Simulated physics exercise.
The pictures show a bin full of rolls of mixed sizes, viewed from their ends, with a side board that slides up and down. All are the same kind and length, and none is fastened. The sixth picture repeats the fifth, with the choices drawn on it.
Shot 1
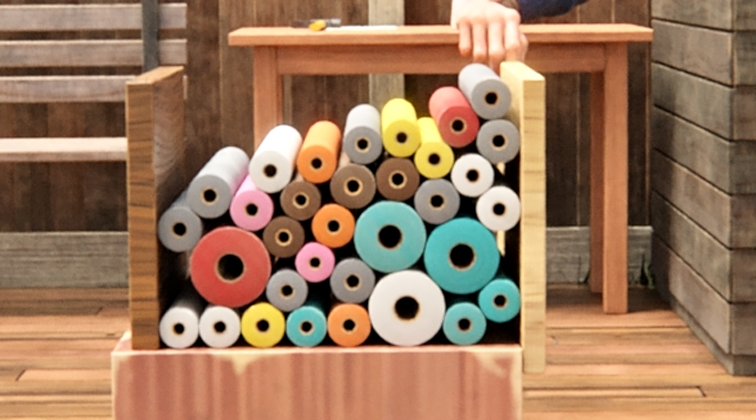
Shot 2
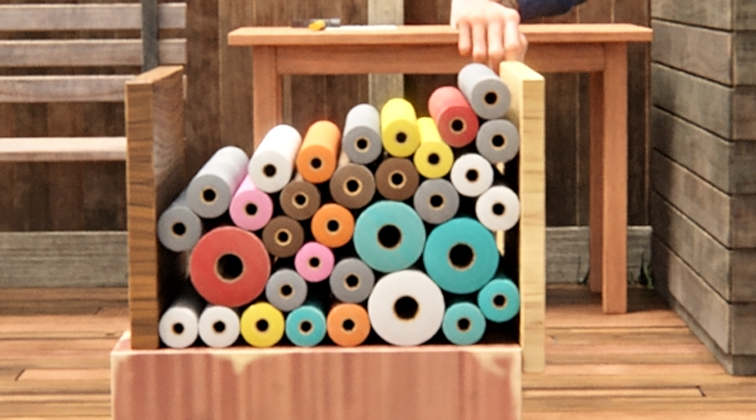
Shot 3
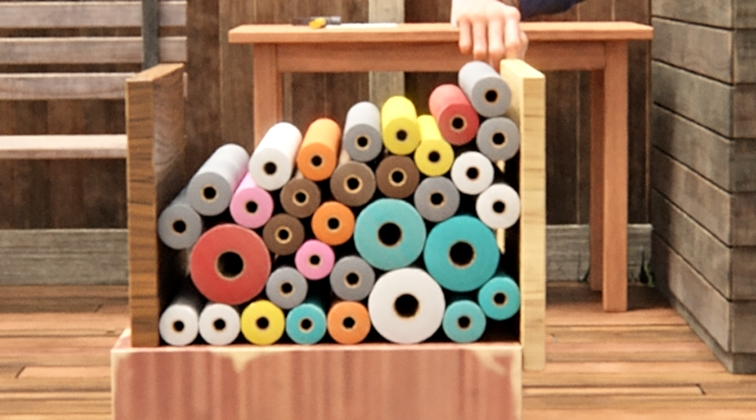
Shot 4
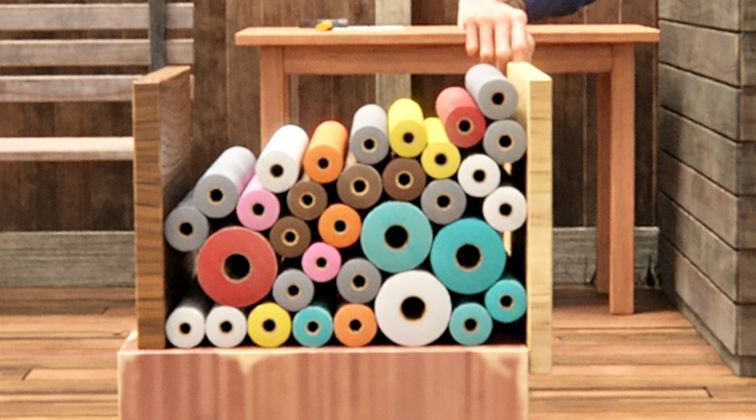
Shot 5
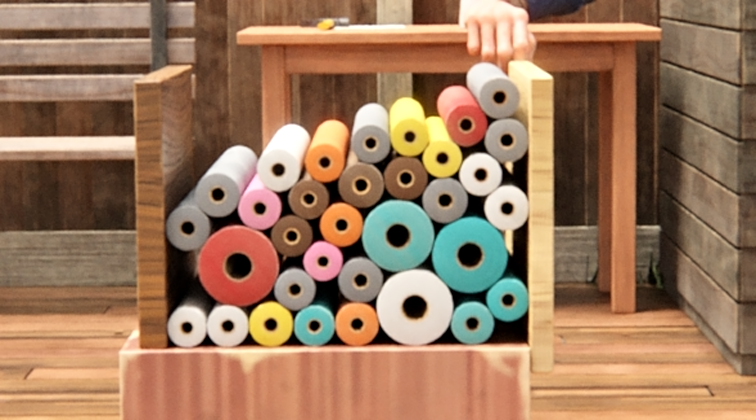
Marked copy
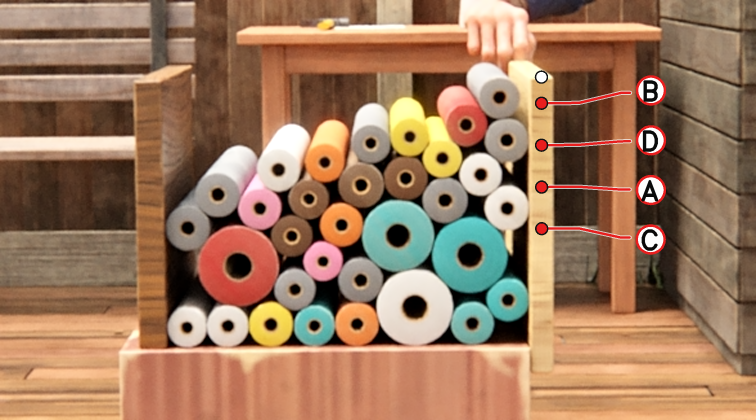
A hand rests on the top right edge of a wooden bin on an outdoor deck, seen level from the front, with a wooden table and slatted bench behind. The bin holds stacked rolls, ends facing out: a large red one at left, large teal and white ones toward the right, and smaller grey, yellow, orange and brown ones around them. The hand and rolls keep their places while the whole view shifts very slightly.
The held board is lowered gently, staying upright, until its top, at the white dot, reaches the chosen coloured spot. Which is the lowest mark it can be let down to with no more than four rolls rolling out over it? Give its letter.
It can be let down to C.
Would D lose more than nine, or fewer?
It loses fewer than nine.
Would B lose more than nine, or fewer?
At B, fewer than nine.
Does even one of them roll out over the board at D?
No, at D.
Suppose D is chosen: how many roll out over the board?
It comes to none.
On the marked copy, A at (542, 187); B at (542, 103); C at (542, 229); D at (542, 145); the white dot at (541, 77).
Following C. Soon after the start, top of the board (530, 149).
Later, top of the board (530, 227).
In the end, top of the board (530, 228), two out over the board.
As for the rest, A none out over the board; B none out over the board; D none out over the board.
